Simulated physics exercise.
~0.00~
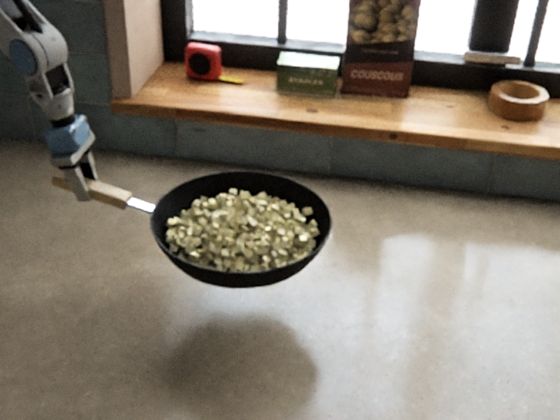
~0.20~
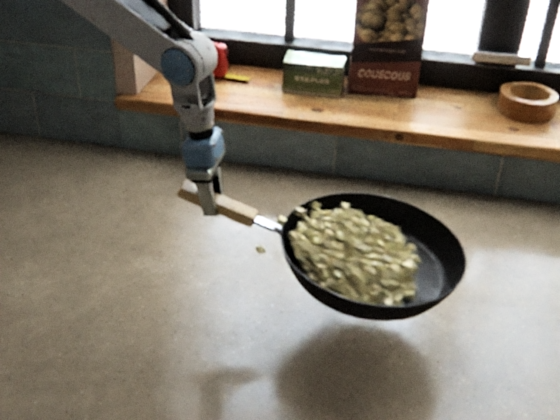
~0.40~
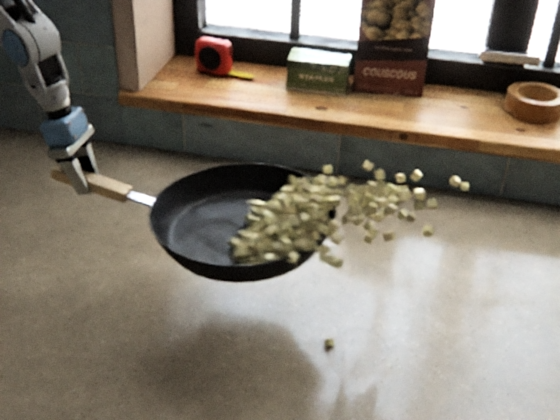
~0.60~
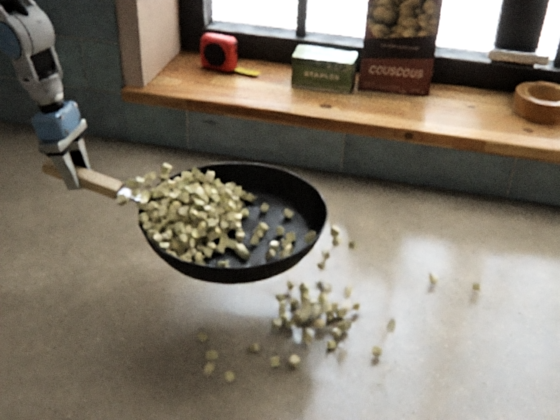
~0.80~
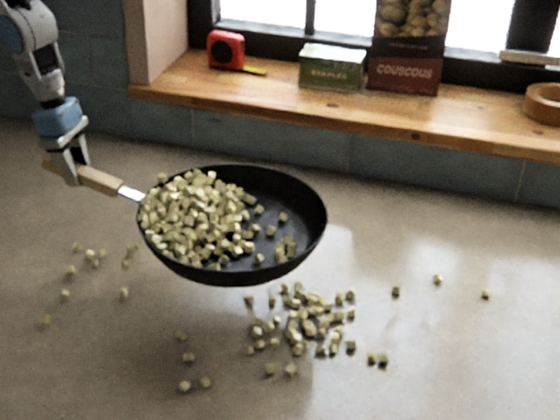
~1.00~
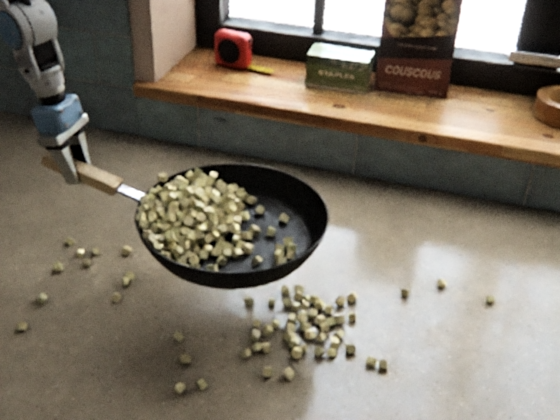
A black frying pan heaped with pale green diced vegetables hangs above a grey-beige countertop, its wooden handle gripped by a grey and blue robot arm at the left. Seen from slightly above, a wooden windowsill behind holds a red tape measure, a green box, a couscous box and a roll of tape. The arm moves the pan right, then pulls it back left, and many pieces fly over the right rim. Others slide toward the handle, some spilling there too. Finally the pan hangs level and still, most pieces piled in its left side, the rest scattered below.
